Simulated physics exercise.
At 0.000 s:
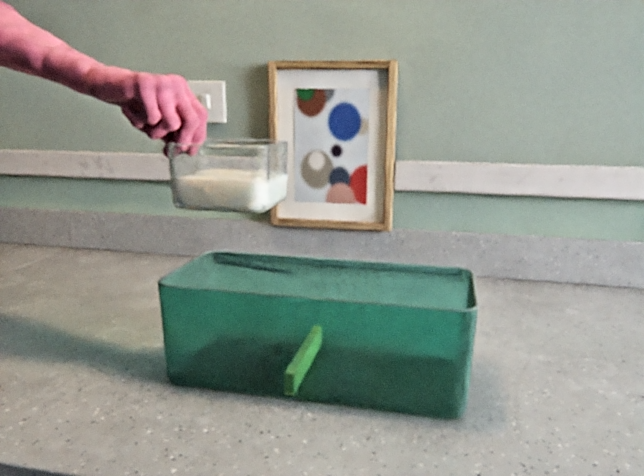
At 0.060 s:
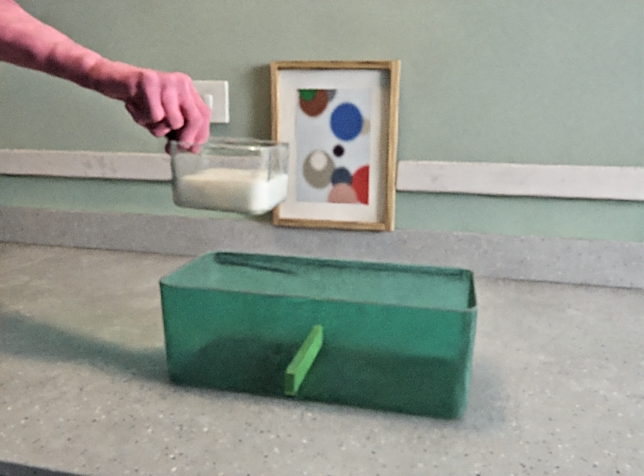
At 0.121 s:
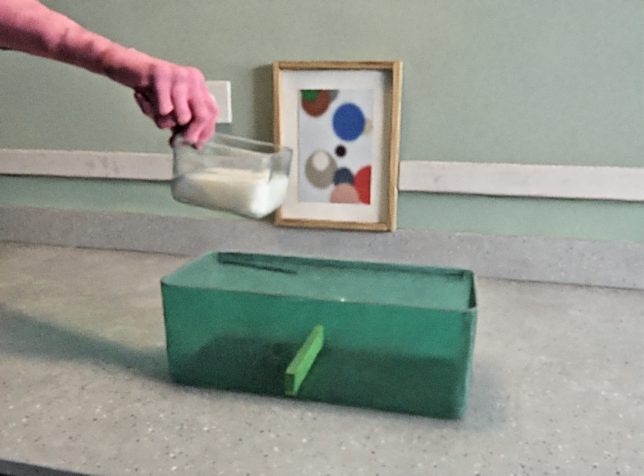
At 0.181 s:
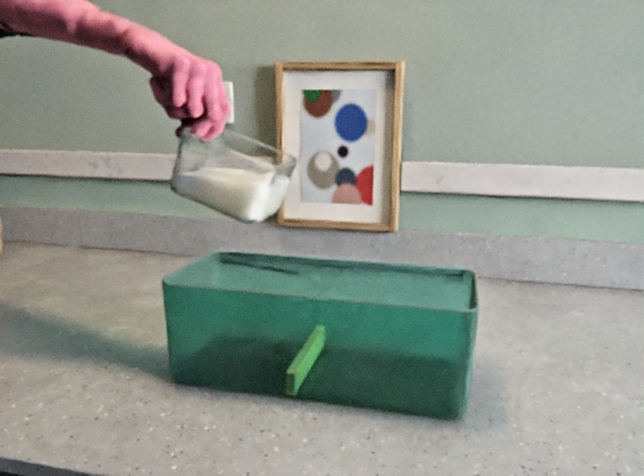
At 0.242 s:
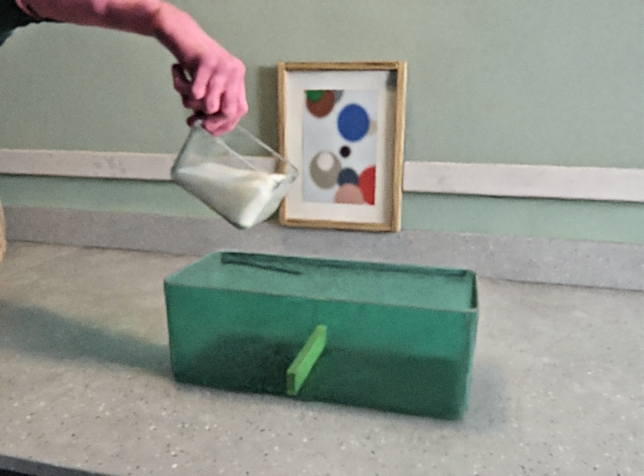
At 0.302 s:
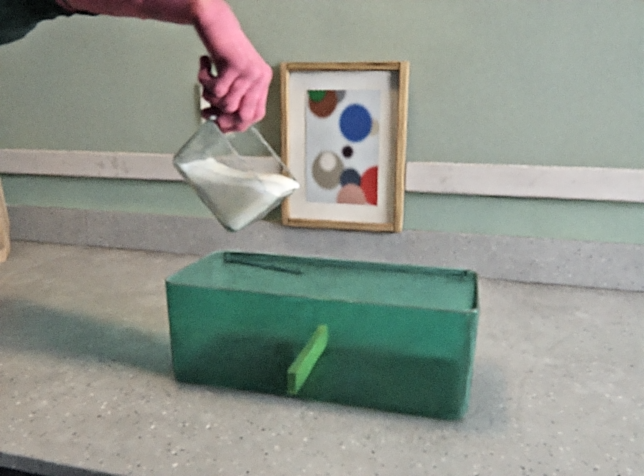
A hand holding a clear tub of milk above an empty green oblong basin, steadily tilting it rightwards to a steep angle.
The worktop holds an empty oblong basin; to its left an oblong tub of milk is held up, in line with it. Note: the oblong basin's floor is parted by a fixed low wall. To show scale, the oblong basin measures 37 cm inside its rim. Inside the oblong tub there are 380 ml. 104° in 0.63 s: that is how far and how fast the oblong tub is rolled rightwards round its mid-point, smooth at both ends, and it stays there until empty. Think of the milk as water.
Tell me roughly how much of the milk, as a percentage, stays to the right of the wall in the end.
Around 68 per cent stays on the right.
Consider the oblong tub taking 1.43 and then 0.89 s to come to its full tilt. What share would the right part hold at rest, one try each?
Near 75 in a hundred on the first go and near 65 in a hundred on the second.
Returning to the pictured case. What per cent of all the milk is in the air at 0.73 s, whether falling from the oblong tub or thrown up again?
Around 10 per cent of the liquid is in flight.
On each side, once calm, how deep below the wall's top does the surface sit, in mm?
About 24 mm on the left, about 20 mm on the right.
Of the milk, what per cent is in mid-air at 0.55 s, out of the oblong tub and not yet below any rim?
Some 30 per cent, I reckon.
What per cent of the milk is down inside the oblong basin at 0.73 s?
Some 82 percent of the total.
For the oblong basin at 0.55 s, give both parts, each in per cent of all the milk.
About 6 left, about 36 right.
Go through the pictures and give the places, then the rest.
In the first picture, it leans 0°; its right rim is at (277, 145); the milk meets the walls at (190, 174) and (277, 176); the oblong basin's rim runs from (183, 267) to (474, 289); the wall's top is at (305, 348).
In the second picture, it leans 2°; its right rim is at (279, 148); the milk meets the walls at (192, 173) and (278, 177).
In the third picture, it leans 9°; its right rim is at (283, 154); the milk meets the walls at (192, 172) and (279, 178).
In the fourth picture, it leans 20°; its right rim is at (287, 165); the milk meets the walls at (192, 171) and (281, 179).
In the fifth picture, it leans 33°; its right rim is at (289, 179); the milk meets the walls at (191, 166) and (284, 182).
In the sixth picture, it leans 49°; its right rim is at (287, 193); the milk meets the walls at (197, 163) and (290, 185).
By 0.55 s the tilt is 100° and 28 per cent is still to pour, 6 is left of the wall and 36 right of it.
By 0.73 s the tilt is 104° and 9 per cent is still to pour, 22 is left of the wall and 60 right of it.
By 0.92 s the tilt is 104° and 0 per cent is still to pour, 30 is left of the wall and 67 right of it.
By 1.13 s the tilt is 104° and 0 per cent is still to pour, 32 is left of the wall and 67 right of it.
At rest 32 per cent lies left of the wall, 68 right of it and 1 outside.
